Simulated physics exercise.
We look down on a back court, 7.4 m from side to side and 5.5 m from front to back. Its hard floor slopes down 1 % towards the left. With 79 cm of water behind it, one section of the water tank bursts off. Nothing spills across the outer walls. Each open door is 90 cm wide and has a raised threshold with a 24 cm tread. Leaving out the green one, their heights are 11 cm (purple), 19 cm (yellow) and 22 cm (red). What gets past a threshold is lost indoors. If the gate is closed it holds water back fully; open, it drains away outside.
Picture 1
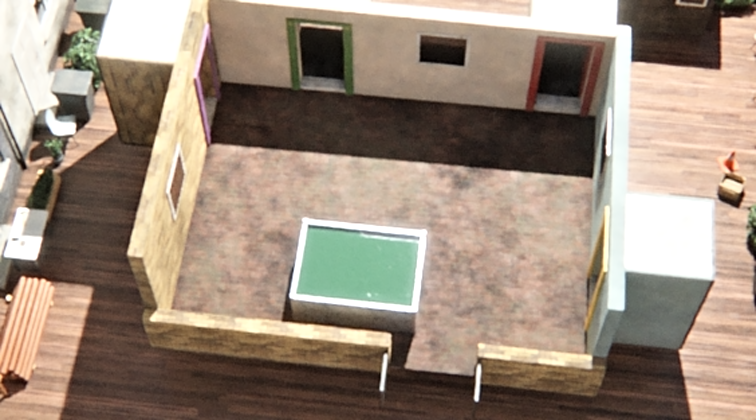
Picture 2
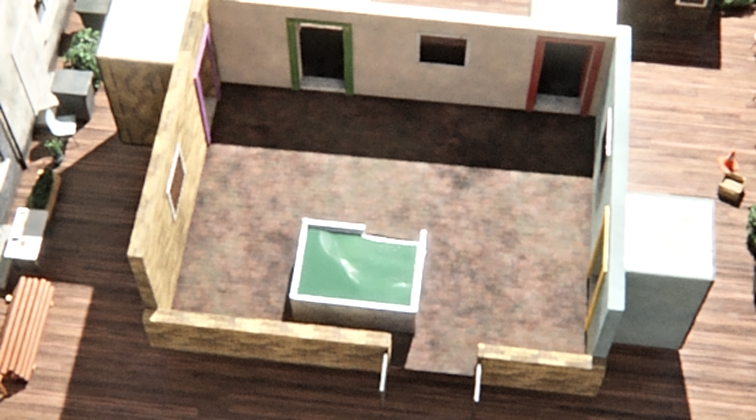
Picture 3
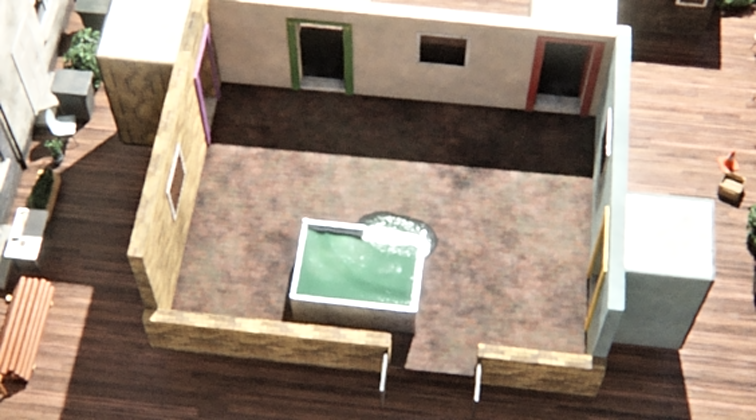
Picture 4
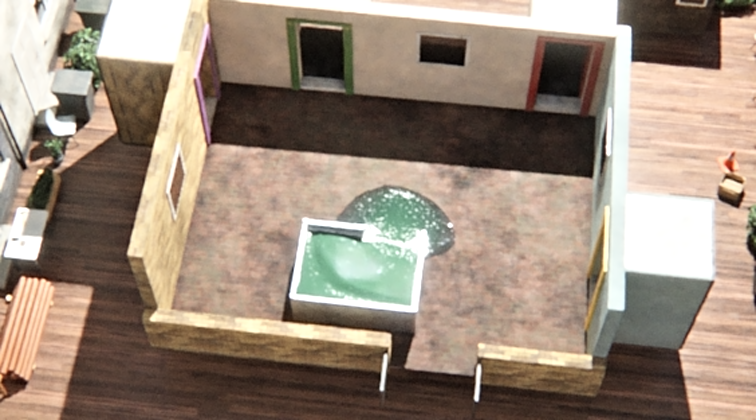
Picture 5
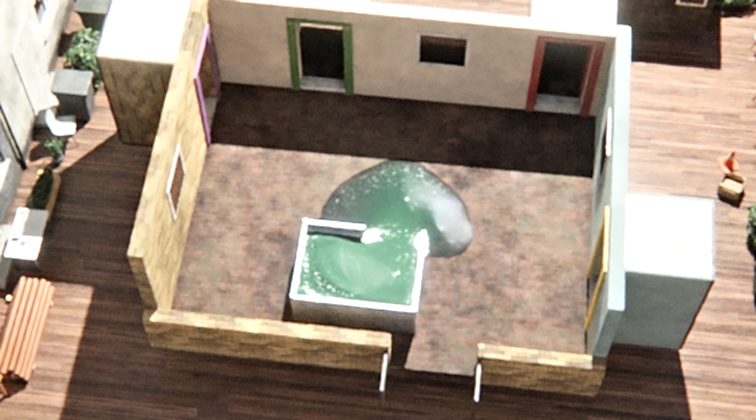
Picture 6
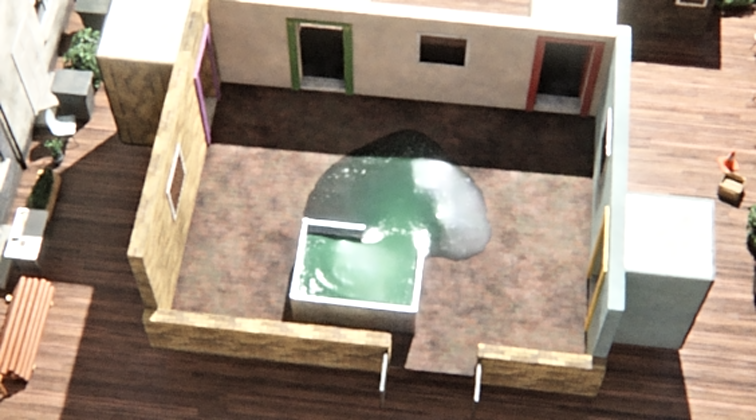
The video shows a walled court seen from above, with a tank of green water standing on its floor; part of the tank's far side breaks away, and water pours out and spreads across the floor in a widening pool.
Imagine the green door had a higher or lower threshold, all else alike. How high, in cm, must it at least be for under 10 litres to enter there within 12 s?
About 14 cm.
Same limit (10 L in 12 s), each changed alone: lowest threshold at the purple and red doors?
About 16 cm at purple and 17 cm at red.
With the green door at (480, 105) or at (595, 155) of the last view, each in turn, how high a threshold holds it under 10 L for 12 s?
Roughly 21 and 18 cm.
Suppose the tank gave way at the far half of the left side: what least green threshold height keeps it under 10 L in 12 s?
Then roughly 8.0 cm.
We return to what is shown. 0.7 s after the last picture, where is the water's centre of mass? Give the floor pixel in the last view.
Near (381, 241).
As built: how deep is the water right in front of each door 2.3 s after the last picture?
In cm: Purple 14, green 14, yellow 0, red 18.
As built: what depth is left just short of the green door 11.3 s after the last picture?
Roughly 5.5 cm deep.
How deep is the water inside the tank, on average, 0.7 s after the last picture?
Some 47 cm.
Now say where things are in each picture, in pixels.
The first frame shows the water tank at (359, 267) is whole and still, 79 cm deep; the green door at (321, 60) is dry.
In the second frame, water pours out on the far side and has run 0.3 m, to a hidden place; about 9 cm deep outside, 79 cm at the back.
In the third frame, the front is at (377, 216), 0.8 m from the gap on the far side; 0.9 m2 of floor is wet, 77 cm left at the back.
In the fourth frame, water pours out on the far side and has run 1.4 m, to (387, 189); about 9 cm deep outside, 70 cm at the back.
In the fifth frame, the front is at (394, 163), 2.0 m from the gap on the far side; 3.9 m2 of floor is wet, 68 cm left at the back.
In the sixth frame, water pours out on the far side and has run 2.7 m, to (401, 135); about 5 cm deep outside, 67 cm at the back; 1.6 m in a straight line remain to the green door at (321, 60).
Then, 0.7 s after the last picture water covers 35 % of the floor, deepest (36 cm) near (402, 247); 8 cm at the green door, 0 litres in over its 10 cm threshold.
Then, 2.3 s after the last picture water covers 45 % of the floor, deepest (28 cm) near (586, 119); 14 cm at the green door, 24 litres in over its 10 cm threshold.
Then, 11.3 s after the last picture water covers 100 % of the floor, deepest (12 cm) near (217, 336); 5 cm at the green door, 32 litres in over its 10 cm threshold.
At the green door as built, the water peaked near 18 cm, 1.3 s after the last picture.
Run again over the same 12 s with other heights there, 18 litres in over 12 cm, 3 litres over 16.5 cm. The limit of 10 litres is kept from about 14 cm up.
